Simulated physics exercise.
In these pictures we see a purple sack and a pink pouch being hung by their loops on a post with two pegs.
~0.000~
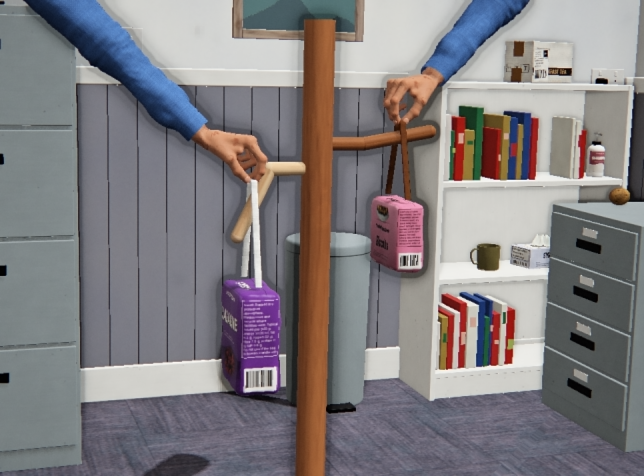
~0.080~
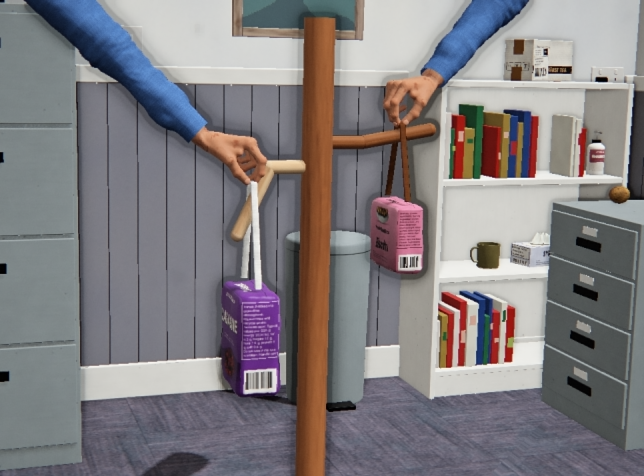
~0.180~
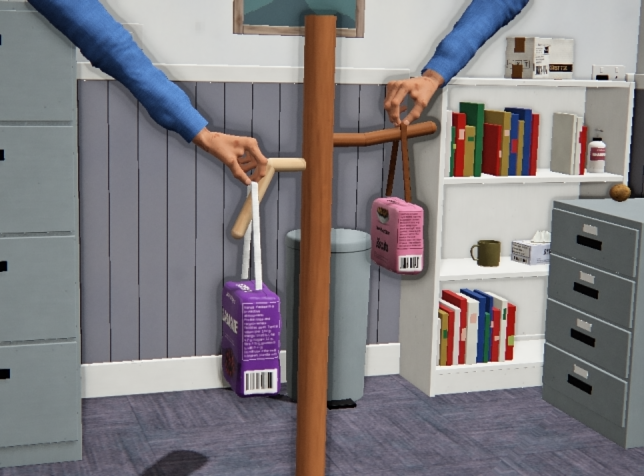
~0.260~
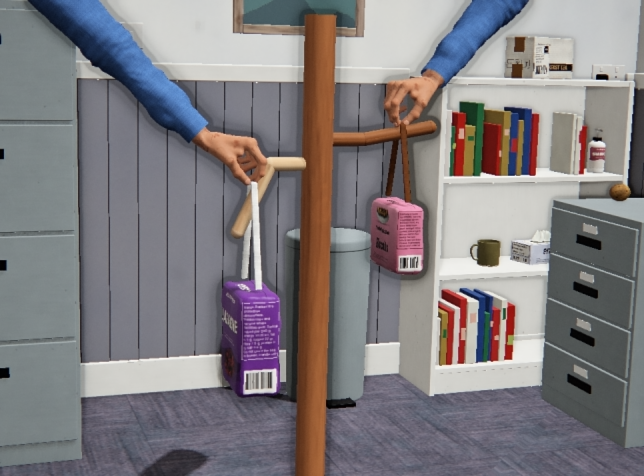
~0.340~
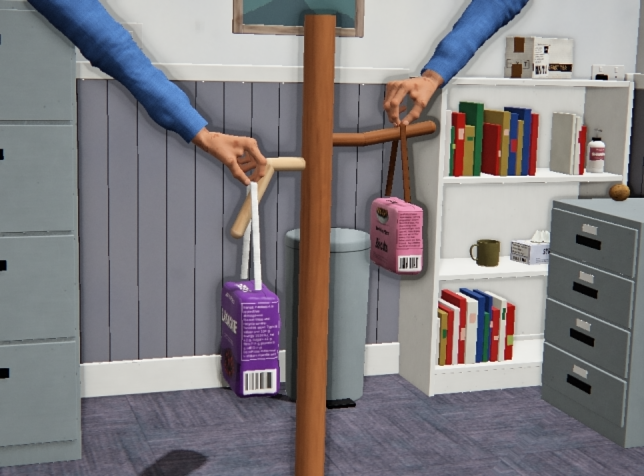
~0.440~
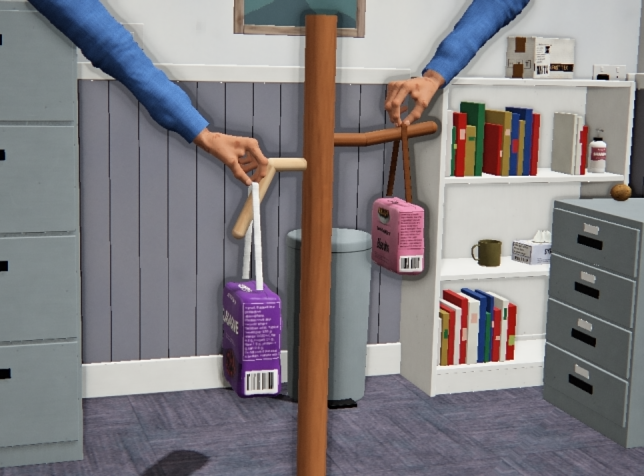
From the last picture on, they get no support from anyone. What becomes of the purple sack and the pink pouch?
At the end, the purple sack is going to come off the peg, the pink pouch is going to keep hanging there.
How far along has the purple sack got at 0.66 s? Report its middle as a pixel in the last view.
By that point its middle sits at pixel (251, 397) in the last picture.
Around 0.66 s, purple sack falling near (251, 397); pink pouch hanging from its loop near (397, 237).
Around 0.82 s, purple sack on the floor; pink pouch hanging from its loop near (396, 238).
Finally, purple sack on the floor; pink pouch hanging from its loop near (393, 238). The purple sack drops to the floor and the pink pouch remains on its peg.
